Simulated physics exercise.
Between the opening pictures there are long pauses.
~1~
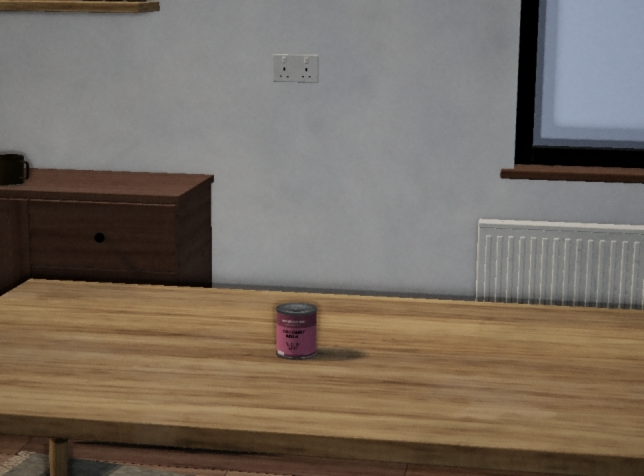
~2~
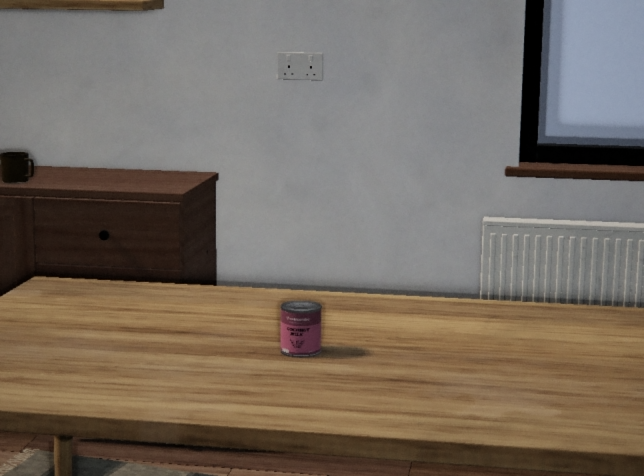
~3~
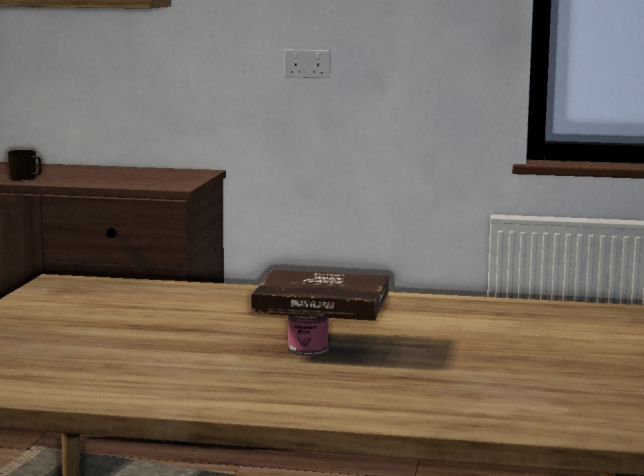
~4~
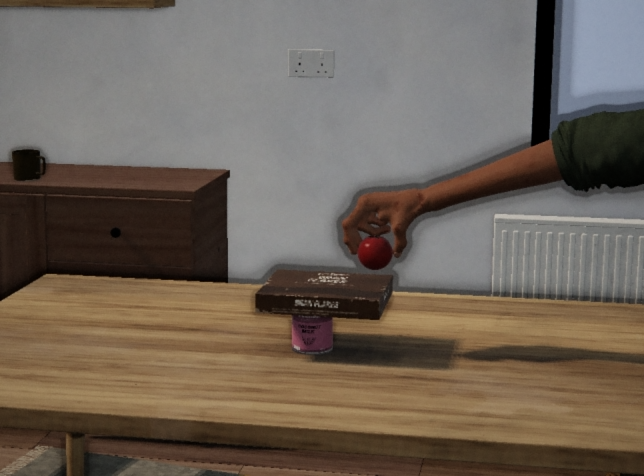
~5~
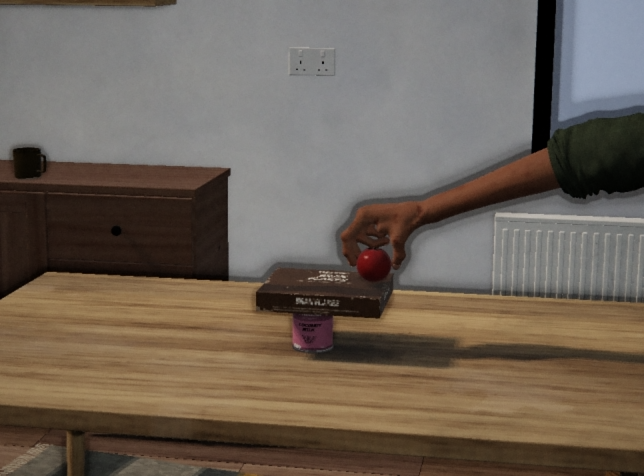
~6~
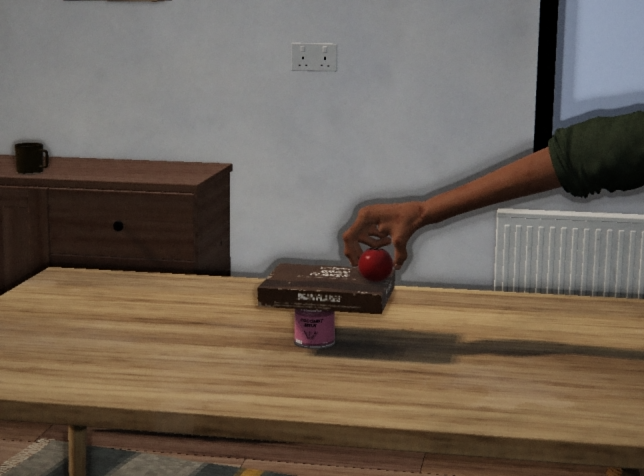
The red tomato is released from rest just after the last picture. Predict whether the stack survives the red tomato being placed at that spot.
The result is a spill.
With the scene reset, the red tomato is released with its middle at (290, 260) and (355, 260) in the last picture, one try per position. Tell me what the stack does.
Result of try one: No collapse; result of try two: Collapse.
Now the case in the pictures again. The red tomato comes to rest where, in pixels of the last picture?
Around (429, 336).
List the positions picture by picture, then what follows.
In the first frame, the last thing is not in view yet.
In the second frame, the last thing is not in view yet.
In the third frame, the last thing is not in view yet; brown packet (322, 294).
The fourth frame shows coming down; red tomato (375, 253); brown packet (326, 294).
The fifth frame shows coming down; red tomato (374, 264); brown packet (327, 292).
The sixth frame shows in place under the hand; red tomato (376, 265); brown packet (328, 288).
Then, 0.40 s on from there, red tomato now fallen; brown packet turned 63° from how it was put.
Then, 0.60 s on from there, brown packet turned 49° from how it was put.
In the end, fallen, red tomato; toppled in the stack, brown packet; pink tin unmoved. At the end, from the last picture's camera, red tomato near (429, 336). The stack loses its balance.
